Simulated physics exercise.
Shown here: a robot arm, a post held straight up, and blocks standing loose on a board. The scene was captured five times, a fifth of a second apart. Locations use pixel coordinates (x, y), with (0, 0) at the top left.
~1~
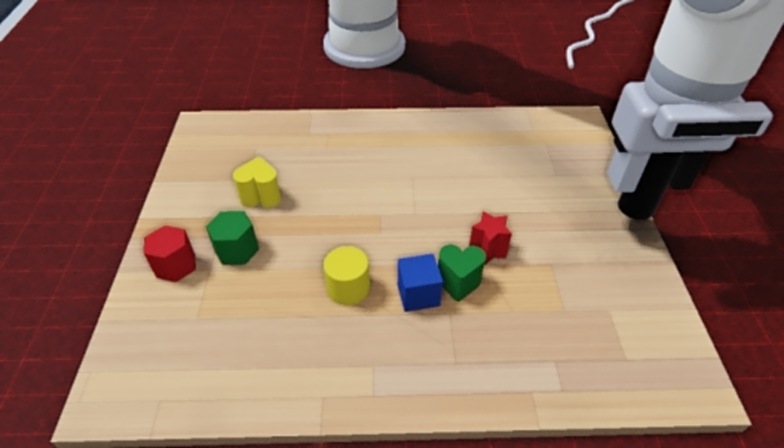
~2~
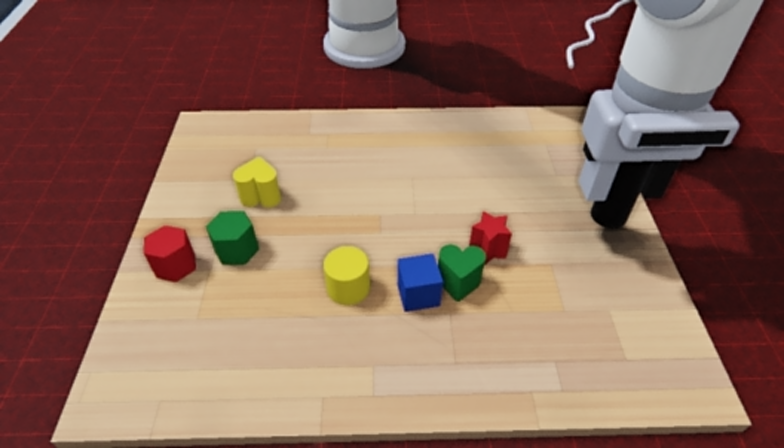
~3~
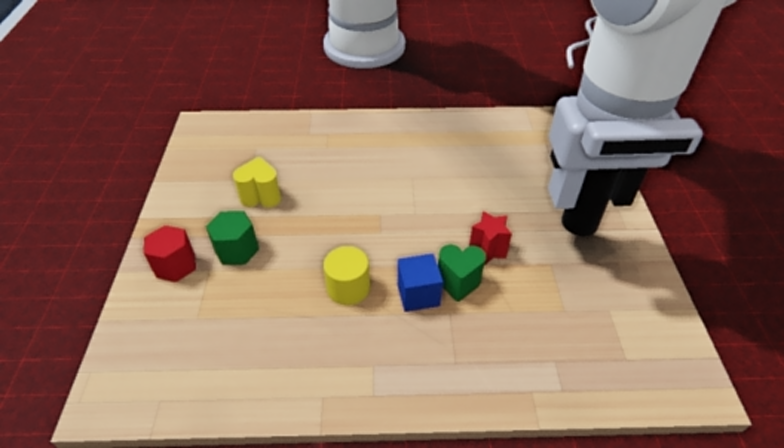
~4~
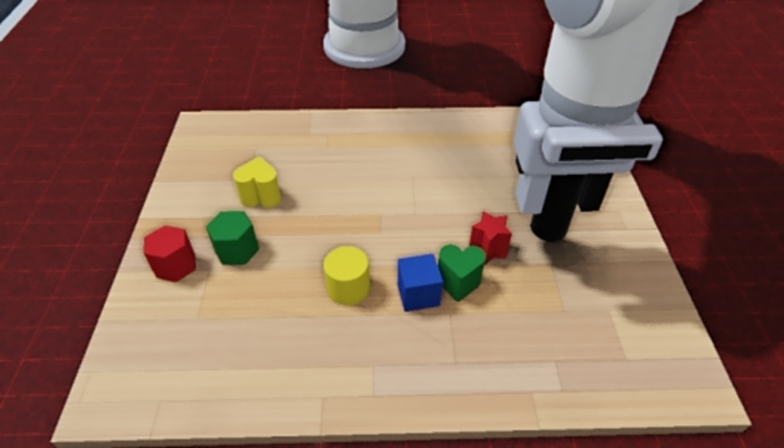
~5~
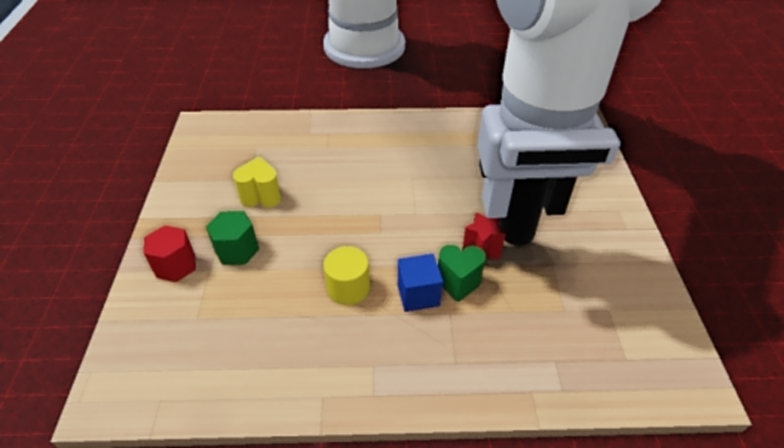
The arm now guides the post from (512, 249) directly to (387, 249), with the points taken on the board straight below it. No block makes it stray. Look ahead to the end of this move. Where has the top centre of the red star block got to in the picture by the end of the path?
The top centre is at (355, 227).
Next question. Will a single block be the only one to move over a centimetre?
Yes
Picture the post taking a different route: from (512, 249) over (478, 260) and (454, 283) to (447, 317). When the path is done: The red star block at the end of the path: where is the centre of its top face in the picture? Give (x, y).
My best guess is (433, 235).
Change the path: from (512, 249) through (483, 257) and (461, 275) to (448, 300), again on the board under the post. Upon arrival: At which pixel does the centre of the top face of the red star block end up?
The centre of its top face lies at (434, 235).
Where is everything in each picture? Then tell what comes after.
Lower end of the post (635, 208), tops of blocks, green heart (462, 258), red star block (493, 224), in the first frame.
Post (608, 216), blocks as before, in the second frame.
Post (579, 224), blocks as before, in the third frame.
Post (549, 229), blocks as before, in the fourth frame.
Post (516, 232), green heart (462, 258), red star block (486, 225), in the fifth frame.
The first path, step by step. One third of the way, post (473, 232); red star block (442, 226).
Two thirds of the way, post (430, 232); red star block (398, 226).
At the end, post (387, 232); green heart not moved; red star block (355, 227).
